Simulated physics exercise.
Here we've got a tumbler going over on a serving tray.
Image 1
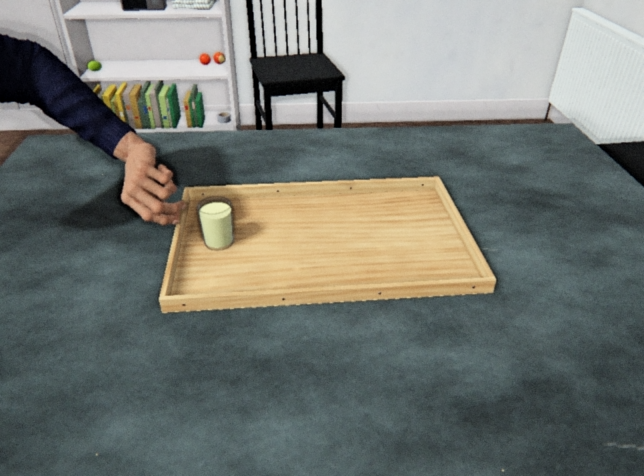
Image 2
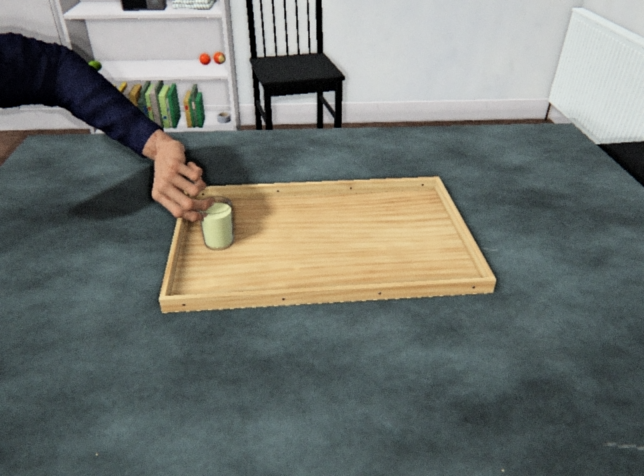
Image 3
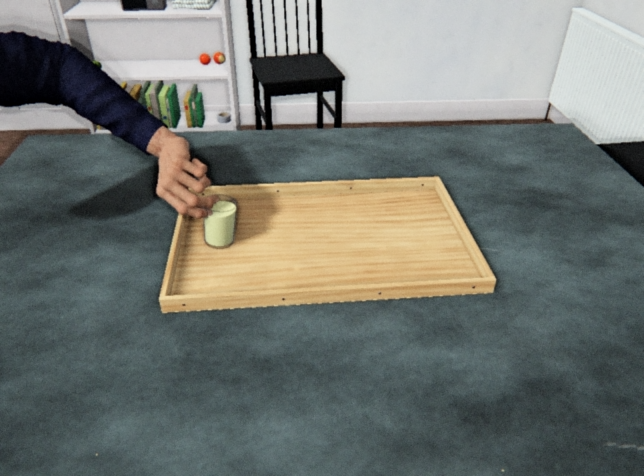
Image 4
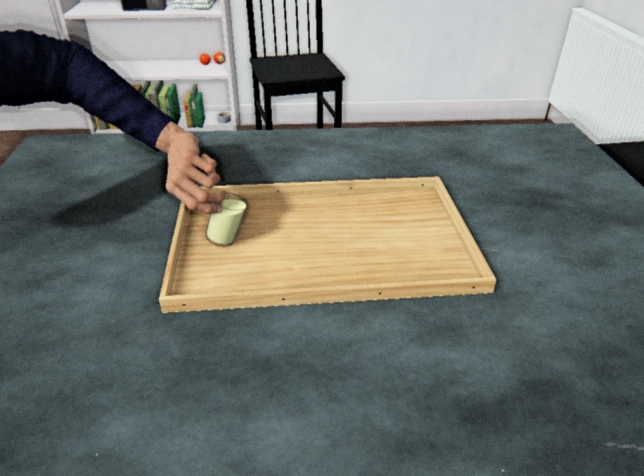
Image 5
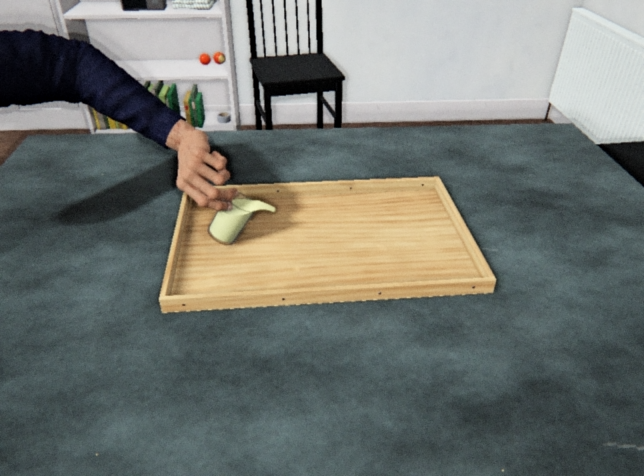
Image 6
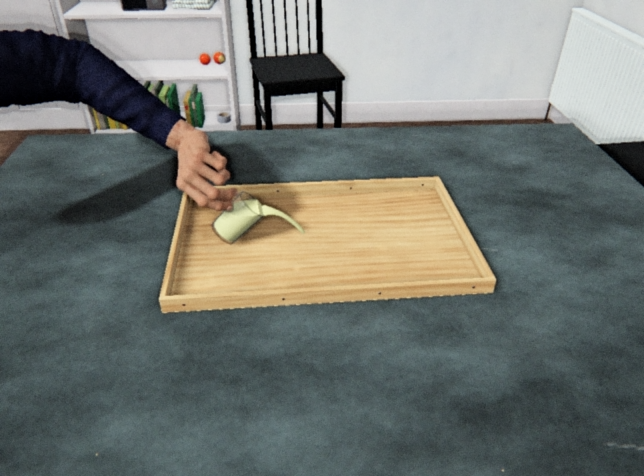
A hand reached in from the left and pushed a glass of pale green liquid on a wooden tray, tilting it to the right until the liquid poured over its rim in a curving stream.
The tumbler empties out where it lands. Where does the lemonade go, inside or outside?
It goes no further than the tray.
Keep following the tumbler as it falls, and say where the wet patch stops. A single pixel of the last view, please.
It ends up somewhere close to (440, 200) in the last view.
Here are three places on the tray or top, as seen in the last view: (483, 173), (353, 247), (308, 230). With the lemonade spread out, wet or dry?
Spot by spot: Missed, then touched, then touched.
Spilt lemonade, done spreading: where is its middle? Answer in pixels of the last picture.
(387, 228).
A moment on, the tumbler lies in the tray; the puddle covers about as much as a plate; the rim holds it.
Further on, the puddle covers about as much as a tray; the rim holds it.
When it is over, the puddle covers about as much as a tray; the rim holds it.
